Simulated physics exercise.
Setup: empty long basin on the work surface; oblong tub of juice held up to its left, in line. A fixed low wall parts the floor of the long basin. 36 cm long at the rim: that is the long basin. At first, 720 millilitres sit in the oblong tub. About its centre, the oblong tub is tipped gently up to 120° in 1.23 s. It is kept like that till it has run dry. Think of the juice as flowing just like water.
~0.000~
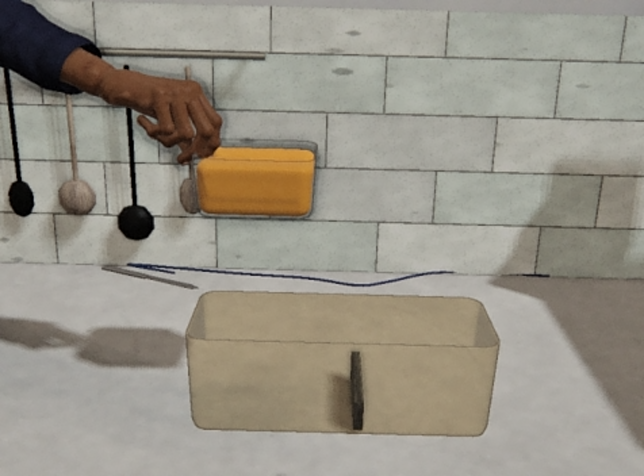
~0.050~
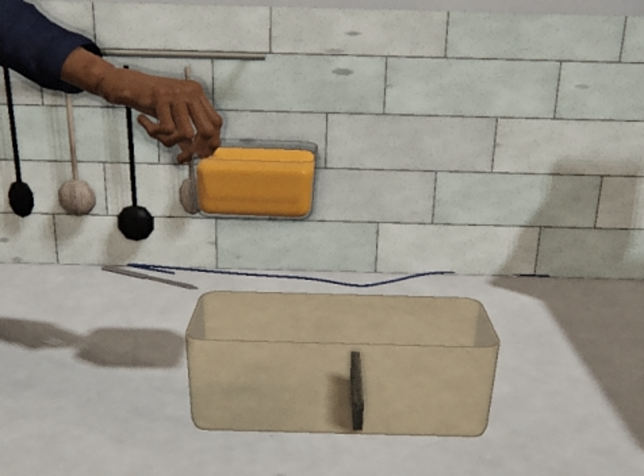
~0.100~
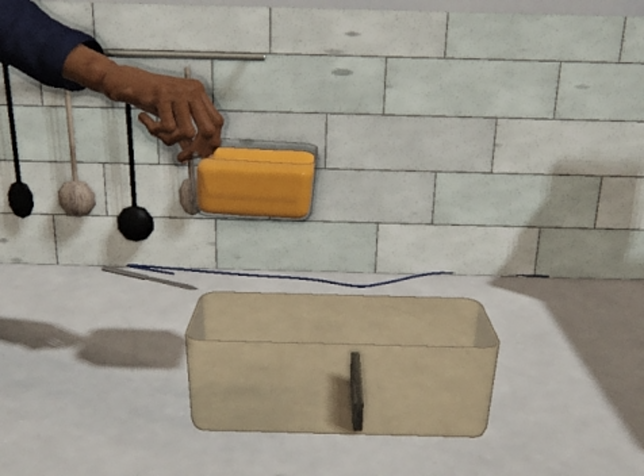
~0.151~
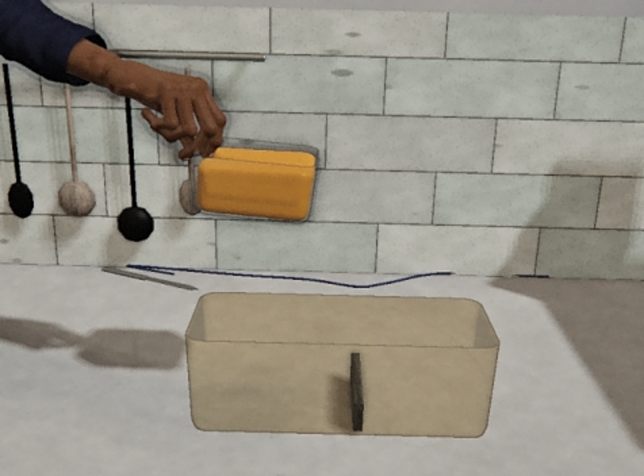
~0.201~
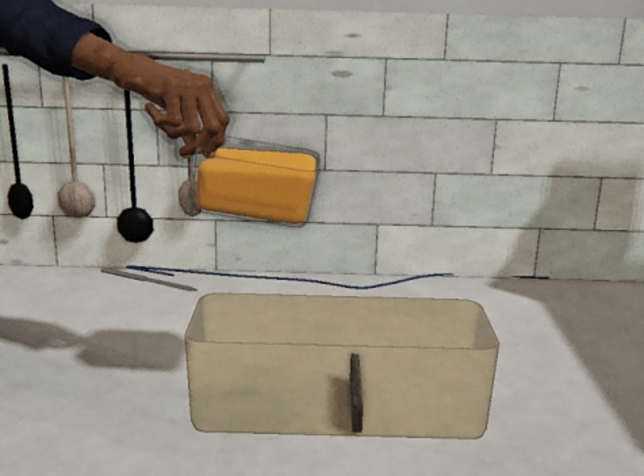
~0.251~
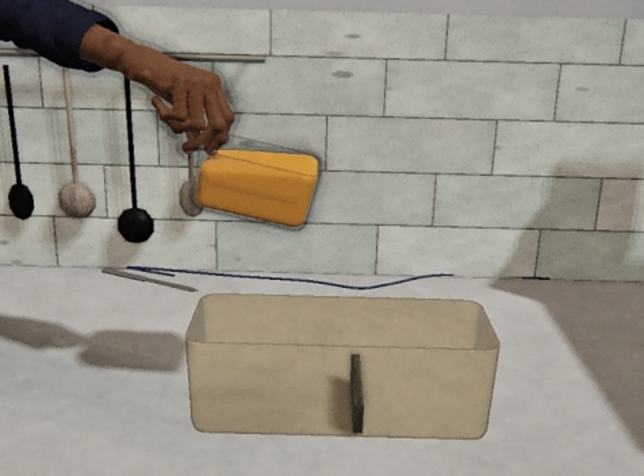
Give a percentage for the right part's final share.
My figure is 64 %.
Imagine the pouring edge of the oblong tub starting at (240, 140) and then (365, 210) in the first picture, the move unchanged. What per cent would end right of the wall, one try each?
Near 10 in a hundred on the first go and near 80 in a hundred on the second.
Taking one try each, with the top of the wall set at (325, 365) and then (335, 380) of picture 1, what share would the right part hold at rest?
It comes to 80 per cent, and then 70 per cent.
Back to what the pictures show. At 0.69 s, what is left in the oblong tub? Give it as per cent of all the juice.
Roughly 36 percent.
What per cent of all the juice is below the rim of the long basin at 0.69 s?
Estimate - around 22 in a hundred parts.
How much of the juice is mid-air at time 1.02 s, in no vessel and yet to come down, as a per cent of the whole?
It comes to some 8 percent of the total.
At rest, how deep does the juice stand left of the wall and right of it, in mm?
I'd say close to 8 mm on the left, close to 24 mm on the right.
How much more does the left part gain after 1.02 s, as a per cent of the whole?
Roughly 12 percent.
Then, 0.69 s in, the tilt is 72° and 36 per cent is still to pour, 2 is left of the wall and 19 right of it.
Then, 1.02 s in, the tilt is 112° and 3 per cent is still to pour, 20 is left of the wall and 66 right of it.
Then, 1.36 s in, the tilt is 120° and 0 per cent is still to pour, 32 is left of the wall and 65 right of it.
Then, 1.73 s in, the tilt is 120° and 0 per cent is still to pour, 32 is left of the wall and 64 right of it.
Finally, 32 per cent lies left of the wall, 64 right of it and 4 outside.
